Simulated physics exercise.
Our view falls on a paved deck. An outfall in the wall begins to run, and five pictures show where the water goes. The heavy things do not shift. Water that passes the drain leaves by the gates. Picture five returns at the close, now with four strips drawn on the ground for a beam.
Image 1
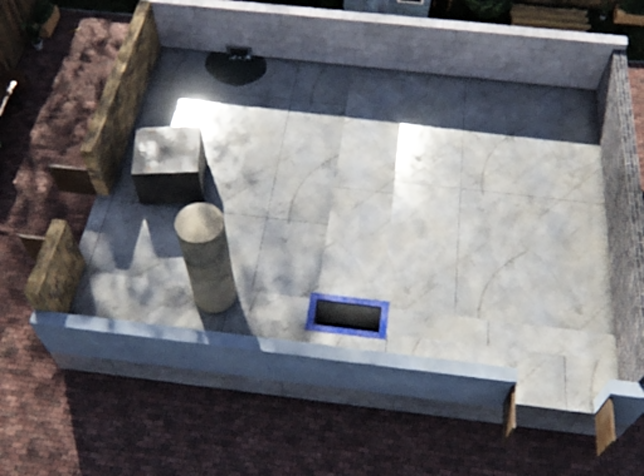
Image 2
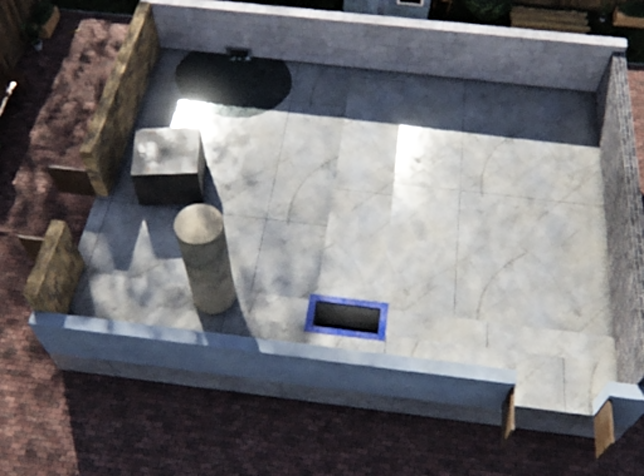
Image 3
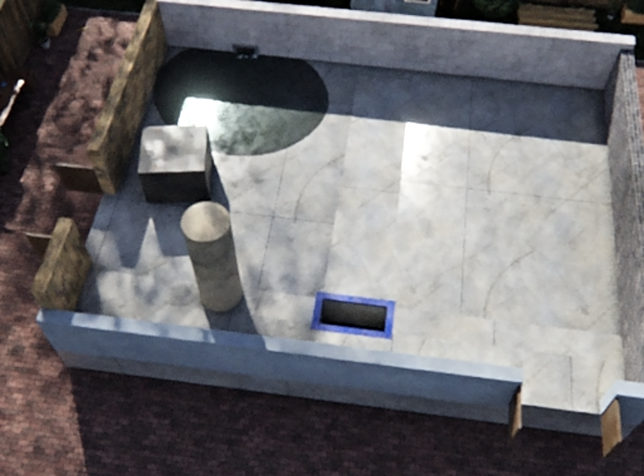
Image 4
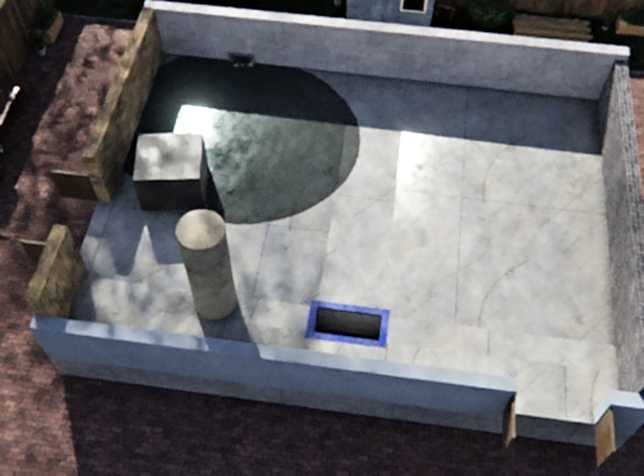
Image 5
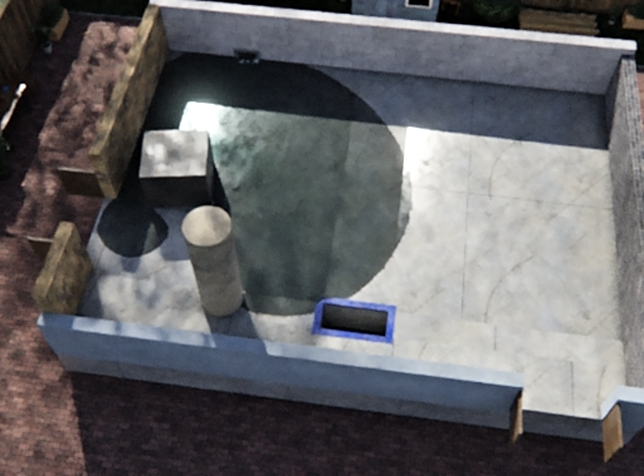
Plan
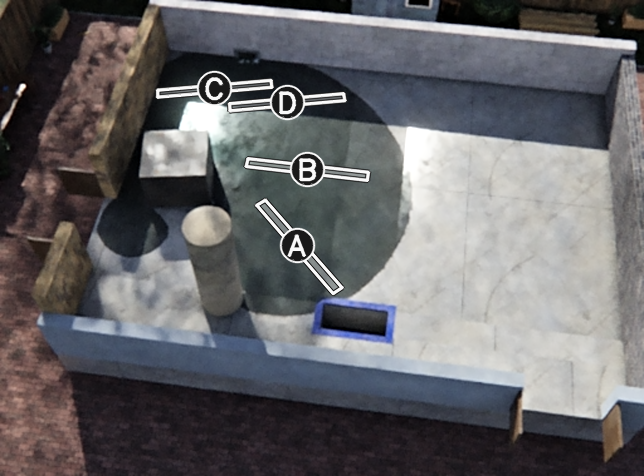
At the start, a small dark patch of water lies below the outfall at the back wall of a walled, paved deck. It spreads steadily outward, passing the box-shaped block, and by the end covers much of the left side, reaching near the still-dry blue-rimmed drain pit.
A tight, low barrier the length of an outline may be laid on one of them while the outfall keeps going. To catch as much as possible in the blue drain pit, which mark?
A beats the others.
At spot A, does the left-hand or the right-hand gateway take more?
The right one.
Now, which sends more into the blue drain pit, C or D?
That would be D.
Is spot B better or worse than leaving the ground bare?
Spot B is worse.
On the marked copy, A from (261, 202) to (337, 290); B from (247, 162) to (367, 176); C from (157, 93) to (271, 83); D from (229, 107) to (344, 97).
With A, about 42 % of the stream runs into the blue drain pit, about 56 % out by the gates.
With B, about 26 % of the stream runs into the blue drain pit, about 72 % out by the gates.
With C, about 24 % of the stream runs into the blue drain pit, about 68 % out by the gates.
With D, about 32 % of the stream runs into the blue drain pit, about 65 % out by the gates.
